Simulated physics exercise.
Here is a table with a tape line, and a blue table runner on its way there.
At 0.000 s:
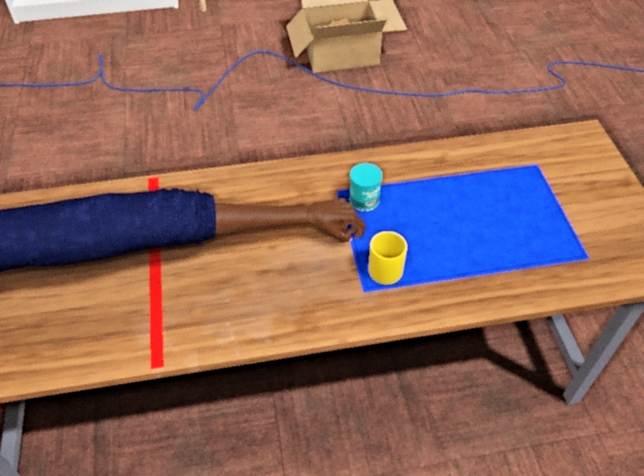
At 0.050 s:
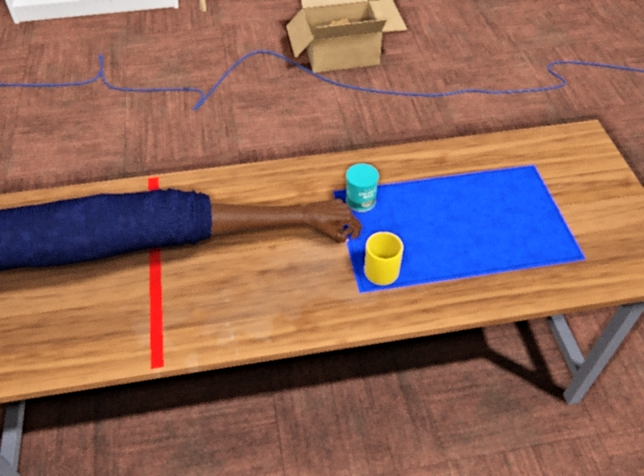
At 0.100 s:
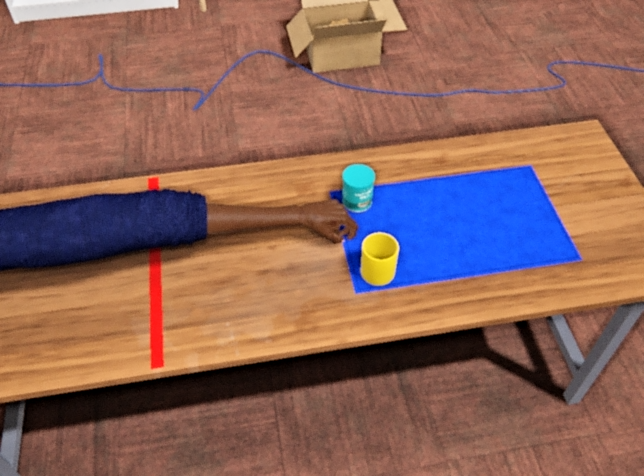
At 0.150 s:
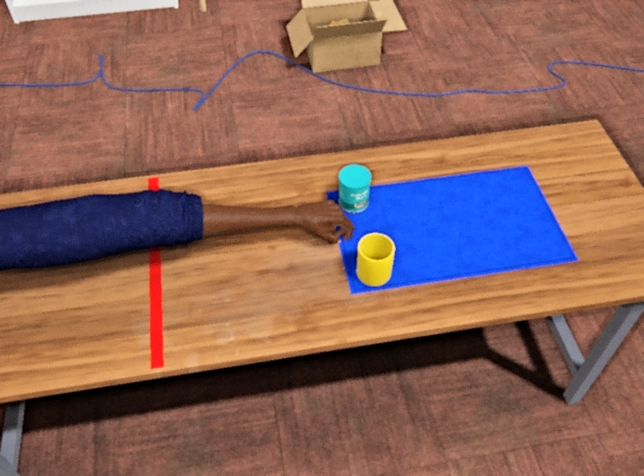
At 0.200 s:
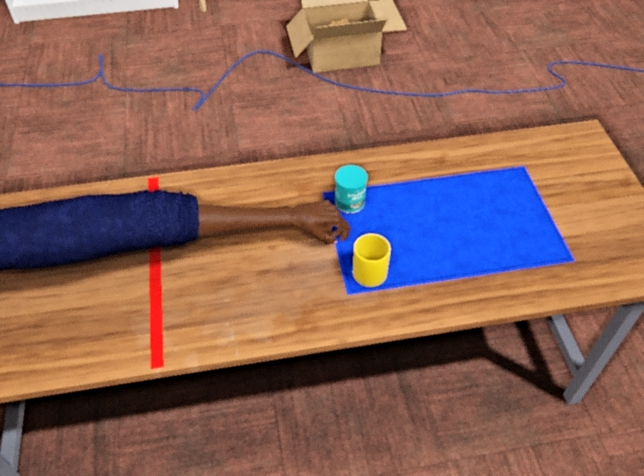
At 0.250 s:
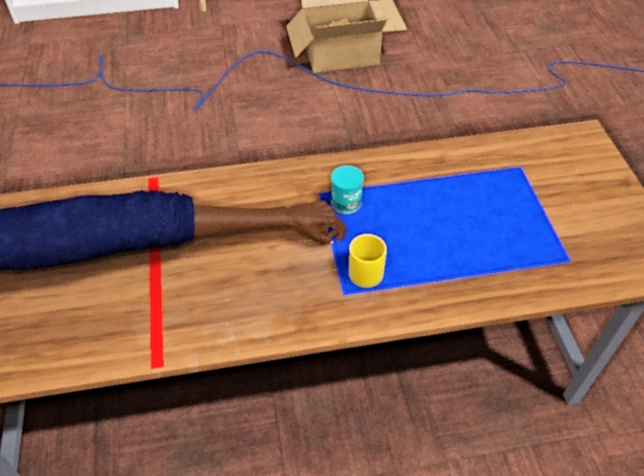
Blue table runner sliding slightly left along a wooden table, pulled by a hand, carrying a yellow mug and turquoise tin.
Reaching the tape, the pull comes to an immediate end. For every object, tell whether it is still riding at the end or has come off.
Yellow mug - still riding, turquoise tin - still riding.
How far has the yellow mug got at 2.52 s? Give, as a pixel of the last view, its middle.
At that time it sits close to pixel (184, 288).
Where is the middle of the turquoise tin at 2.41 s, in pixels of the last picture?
I'd put it at roughly (183, 212) in the last view.
After 2.41 s, hem at the tape; yellow mug on the cloth near (188, 288); turquoise tin on the cloth near (183, 212).
After 2.52 s, hem at the tape; yellow mug on the cloth near (184, 288); turquoise tin on the cloth near (180, 212).
At rest, hem at the tape; yellow mug on the cloth near (184, 288); turquoise tin on the cloth near (180, 212). The yellow mug remains aboard and the turquoise tin keeps its seat.
